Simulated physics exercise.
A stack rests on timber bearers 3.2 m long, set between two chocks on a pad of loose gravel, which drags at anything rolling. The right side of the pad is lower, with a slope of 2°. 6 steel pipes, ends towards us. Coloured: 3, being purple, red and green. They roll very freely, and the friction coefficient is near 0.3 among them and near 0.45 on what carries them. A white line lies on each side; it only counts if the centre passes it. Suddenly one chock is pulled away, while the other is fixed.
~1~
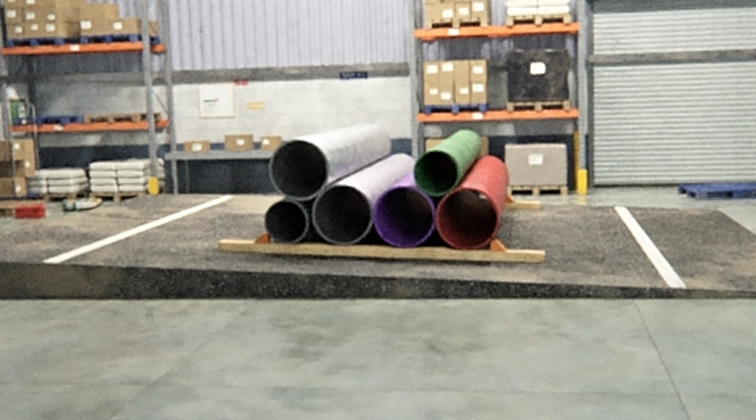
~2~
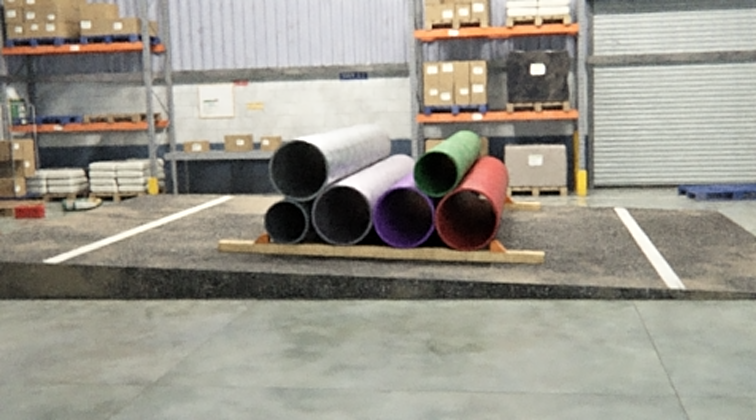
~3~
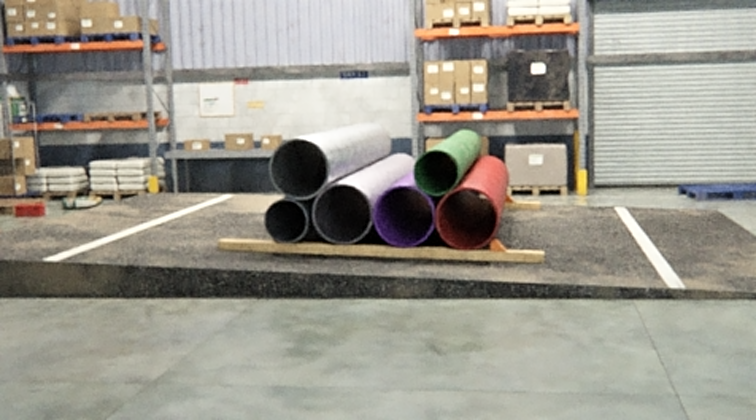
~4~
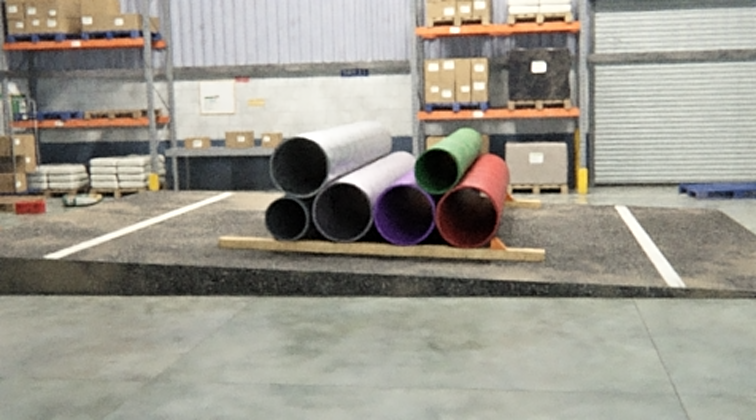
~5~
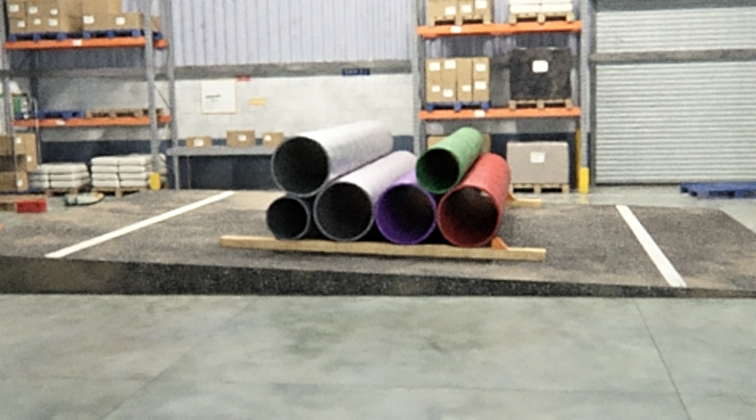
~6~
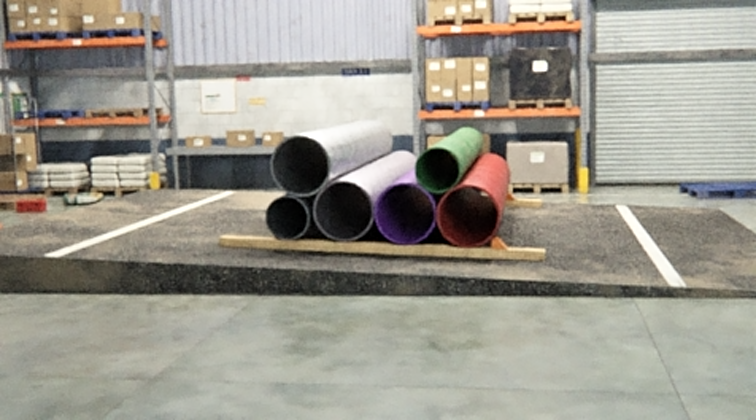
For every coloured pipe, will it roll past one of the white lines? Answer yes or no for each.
Purple - no, red - no, green - no.
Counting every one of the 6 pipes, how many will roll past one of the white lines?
Exactly 0 of the lot.
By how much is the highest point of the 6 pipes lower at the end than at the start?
Some 0 centimetres.
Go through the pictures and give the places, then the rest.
In the first picture, purple (404, 217), red (467, 219), green (436, 173); both chocks in; lines at (92, 247) and (663, 267); the pad slopes 2° down to the right; 4 of the 6 form the bottom row.
In the second picture, purple (404, 218), red (467, 220), green (436, 174).
In the third picture, purple (404, 217), red (467, 219), green (436, 173); left chock gone.
In the fourth picture, purple (404, 215), red (467, 217), green (437, 171).
In the fifth picture, purple (405, 214), red (469, 216), green (438, 170).
In the sixth picture, purple (405, 214), red (468, 216), green (437, 170); lines at (93, 241) and (664, 266).
Then, 0.4 s past the sixth picture, purple is on the bearers, 135 cm from the bearers' right end; red is on the bearers, 75 cm from the bearers' right end; green is up on others, 105 cm from the bearers' right end; 0 past a line.
Finally (0.8 s after the last picture), purple is on the bearers, 135 cm from the bearers' right end; red is on the bearers, 75 cm from the bearers' right end; green is up on others, 105 cm from the bearers' right end; 0 past a line.
